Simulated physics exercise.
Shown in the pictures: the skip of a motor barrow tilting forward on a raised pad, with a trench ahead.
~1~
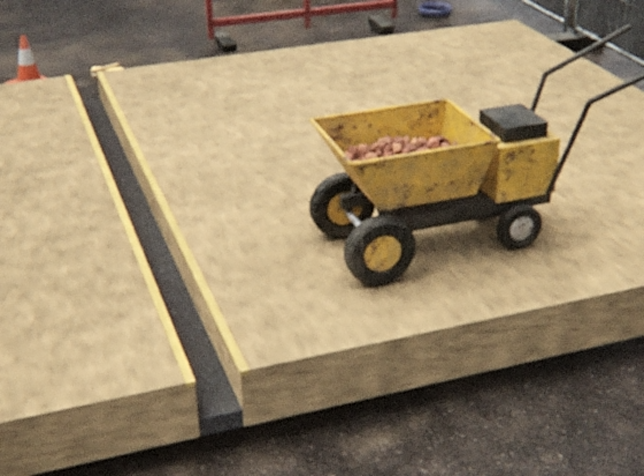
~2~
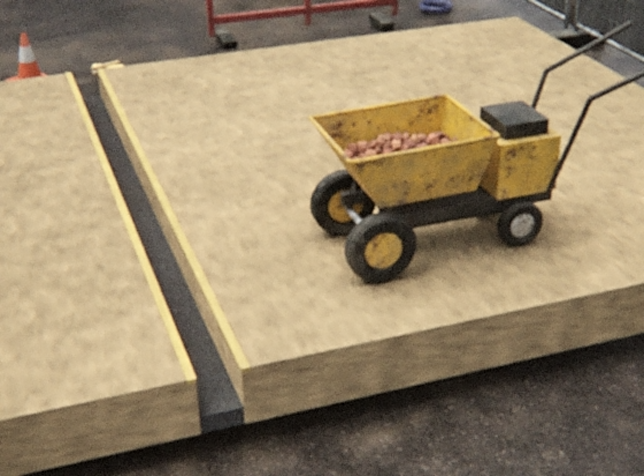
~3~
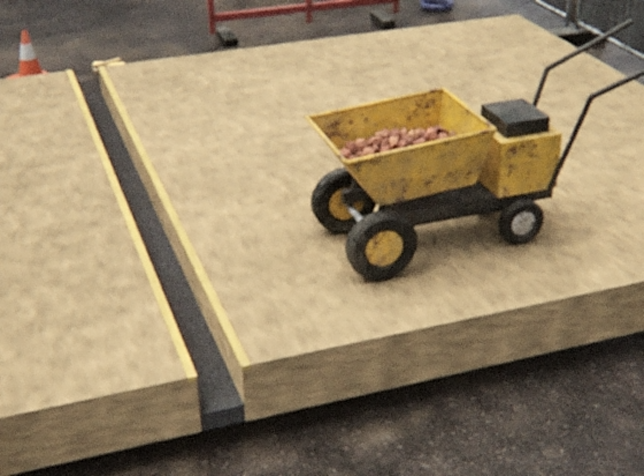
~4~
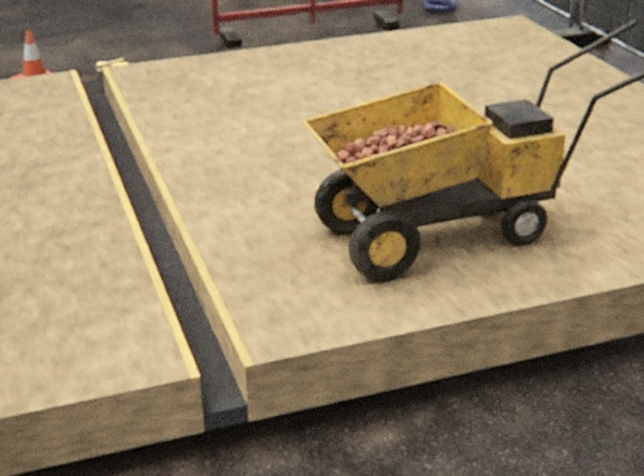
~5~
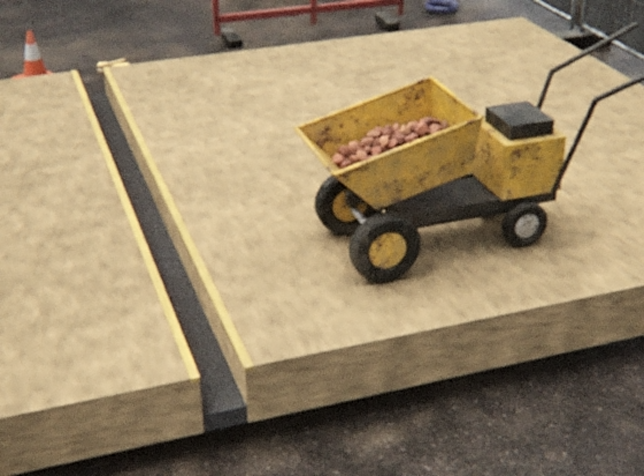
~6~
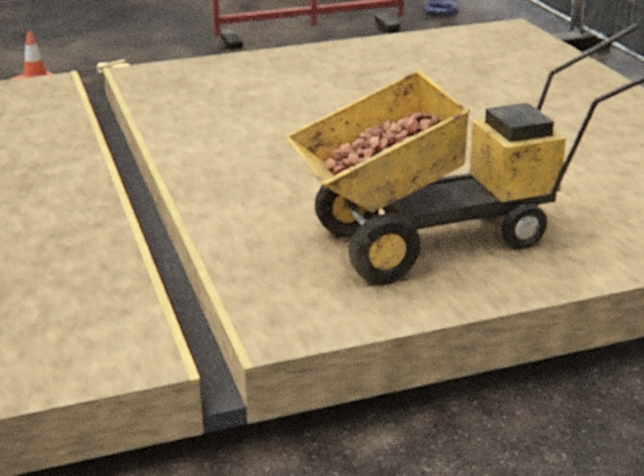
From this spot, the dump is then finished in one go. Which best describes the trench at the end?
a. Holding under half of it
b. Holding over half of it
a, holding under half of it.
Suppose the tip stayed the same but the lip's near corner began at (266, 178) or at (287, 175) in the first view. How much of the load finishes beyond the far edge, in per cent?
Roughly 20 percent first, then roughly 0 percent.
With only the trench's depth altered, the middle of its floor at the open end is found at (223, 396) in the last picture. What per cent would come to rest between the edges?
20 %.
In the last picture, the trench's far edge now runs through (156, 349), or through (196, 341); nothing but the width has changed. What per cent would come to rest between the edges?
Roughly 20 % and 20 %.
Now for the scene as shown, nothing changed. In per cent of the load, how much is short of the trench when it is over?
About 45 per cent.
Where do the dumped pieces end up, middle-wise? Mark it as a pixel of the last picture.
It settles centred around (231, 276).
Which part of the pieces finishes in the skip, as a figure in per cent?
Estimate: 40 %, roughly.
Soon after the last picture, skip tipped steeply; all in the skip.
A little later, skip tipped right over; most in the skip; a small part short of the trench.
Later still, skip tipped right over; about a third in the skip; about half short of the trench; a small part in or heaped over the trench.
At rest, skip tipped right over; about a third in the skip; about half short of the trench; a small part in or heaped over the trench; none beyond it.
